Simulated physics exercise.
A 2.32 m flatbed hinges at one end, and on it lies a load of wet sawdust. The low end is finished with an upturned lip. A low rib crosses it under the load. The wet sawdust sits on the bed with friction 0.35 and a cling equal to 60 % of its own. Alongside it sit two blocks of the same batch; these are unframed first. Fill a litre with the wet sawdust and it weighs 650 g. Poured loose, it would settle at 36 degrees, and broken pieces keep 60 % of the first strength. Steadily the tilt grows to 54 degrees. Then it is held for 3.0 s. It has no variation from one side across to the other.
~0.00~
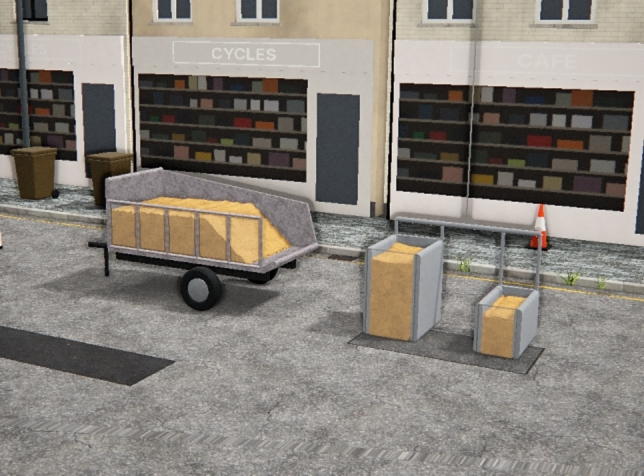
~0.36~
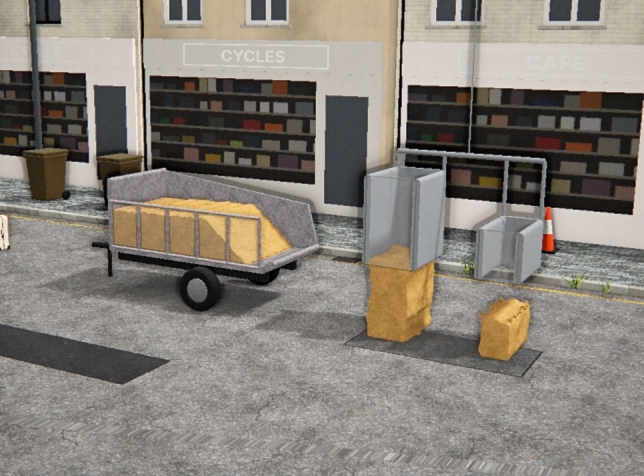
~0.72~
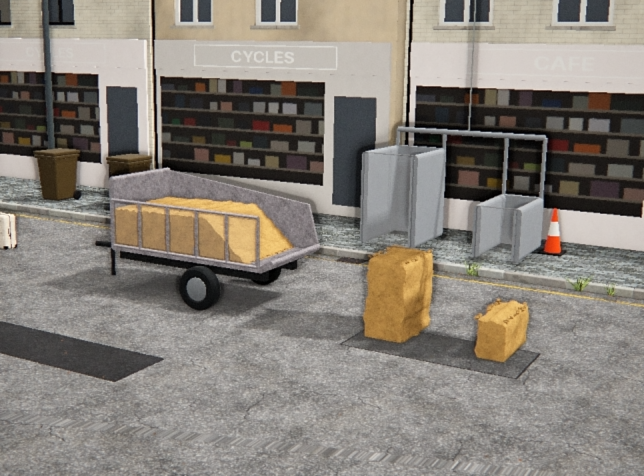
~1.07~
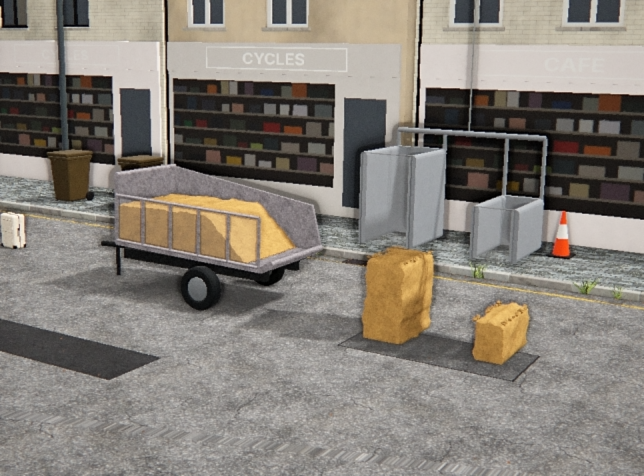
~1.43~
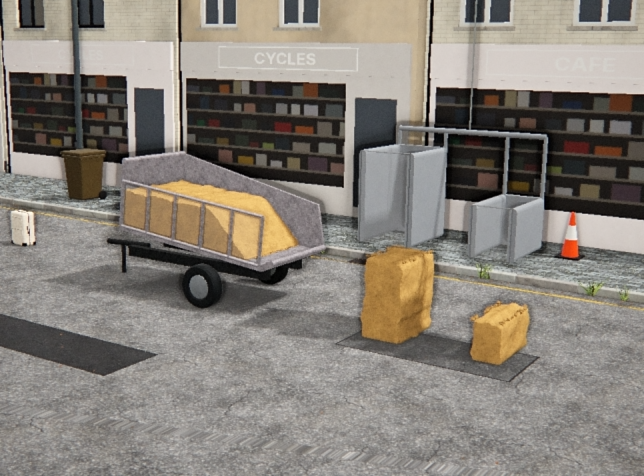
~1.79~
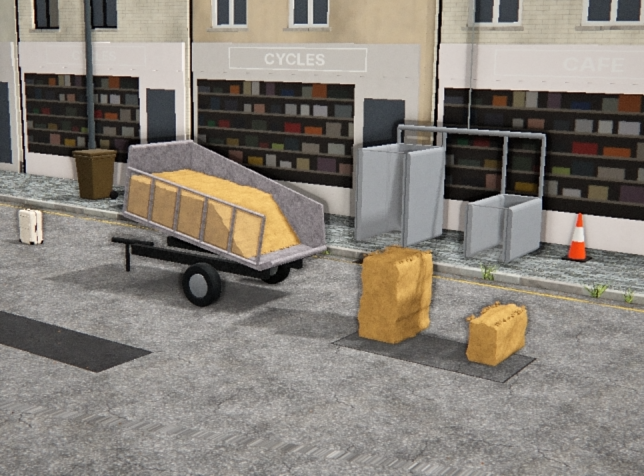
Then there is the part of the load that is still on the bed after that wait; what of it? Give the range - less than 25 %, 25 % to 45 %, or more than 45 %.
More than 45 %.
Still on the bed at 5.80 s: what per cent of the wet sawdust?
I'd estimate close to 100 in a hundred.
After 2.98 s, the tilt is 24 degrees and 100 % is on the bed.
After 4.39 s, the tilt is 40 degrees and 100 % is on the bed.
After 5.80 s, the tilt is 54 degrees and 100 % is on the bed.
After 7.21 s, the tilt is 54 degrees and 64 % is on the bed.
After 8.69 s, at the end, the tilt is 54 degrees and 64 % is on the bed.
